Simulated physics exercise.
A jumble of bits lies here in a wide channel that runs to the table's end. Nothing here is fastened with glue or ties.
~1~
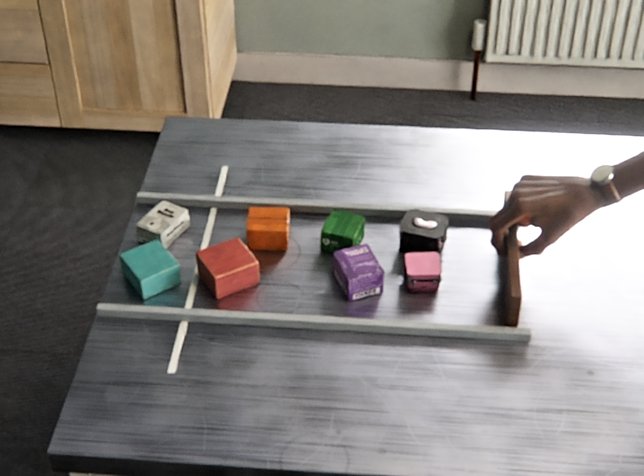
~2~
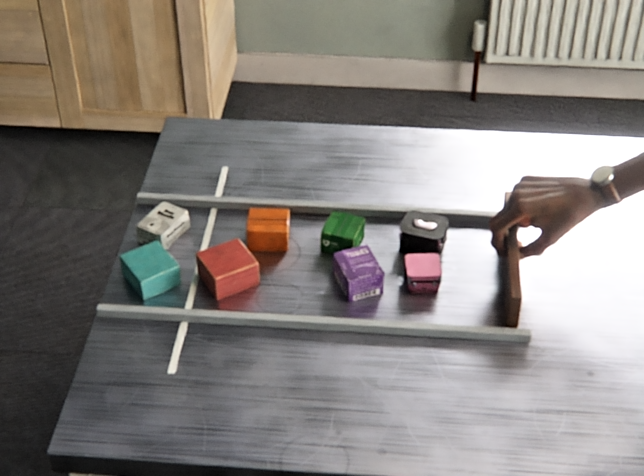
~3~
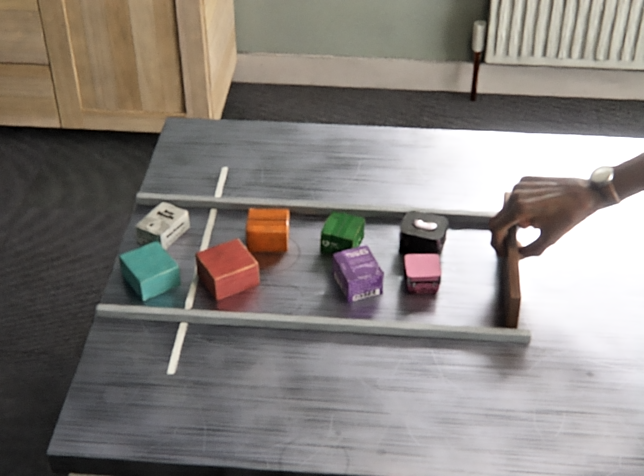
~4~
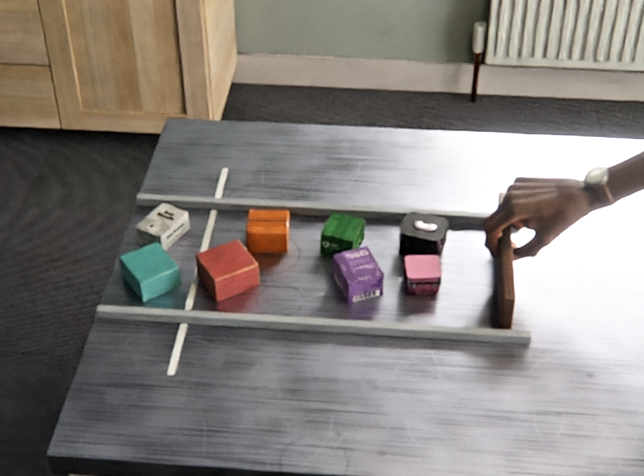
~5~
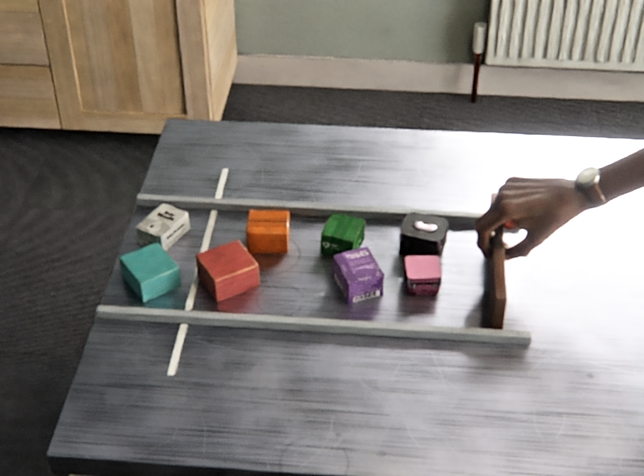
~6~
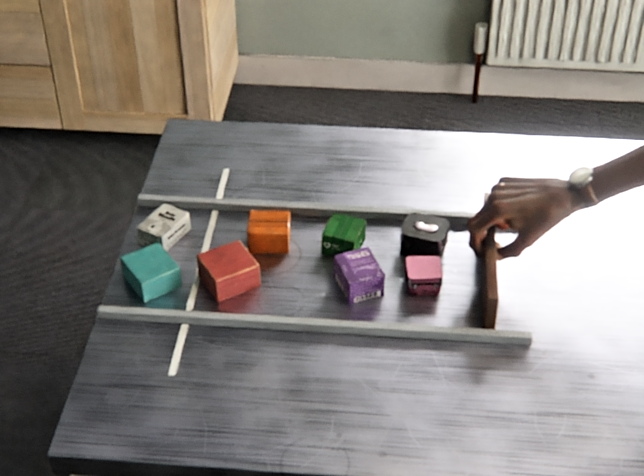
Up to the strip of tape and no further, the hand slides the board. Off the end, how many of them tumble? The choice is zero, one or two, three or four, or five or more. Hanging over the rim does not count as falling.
Fallen: Above two, below five.
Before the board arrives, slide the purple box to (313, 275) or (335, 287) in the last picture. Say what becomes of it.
Well, place by place the object keeps its place and then keeps its place.
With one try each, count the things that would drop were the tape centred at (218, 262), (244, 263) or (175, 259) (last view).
Try 1: 2; try 2: 2; try 3: 5.
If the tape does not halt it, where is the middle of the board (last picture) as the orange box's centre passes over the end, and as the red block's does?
The middle is at (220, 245) when it's the orange box, and at (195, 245) when it's the red block.
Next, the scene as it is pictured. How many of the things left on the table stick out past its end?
Counting them gives 1.
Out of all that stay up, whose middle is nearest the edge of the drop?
Red block.
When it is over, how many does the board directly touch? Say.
It is in contact with 2.
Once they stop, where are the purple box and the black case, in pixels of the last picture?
Near (154, 266) and (188, 225).
Soon after, none off yet; white box at rest near (164, 228); turquoise block at rest near (151, 272); red block at rest near (229, 270).
After that, none off yet; white box at rest near (164, 228); turquoise block at rest near (151, 272); red block displaced a little near (210, 270).
And then, none off yet; white box tilting a little near (115, 228); turquoise block tilting well over near (95, 279); red block displaced well along near (148, 277).
In the end, the number that fall off is three or four; gone, orange box, turquoise block and white box.
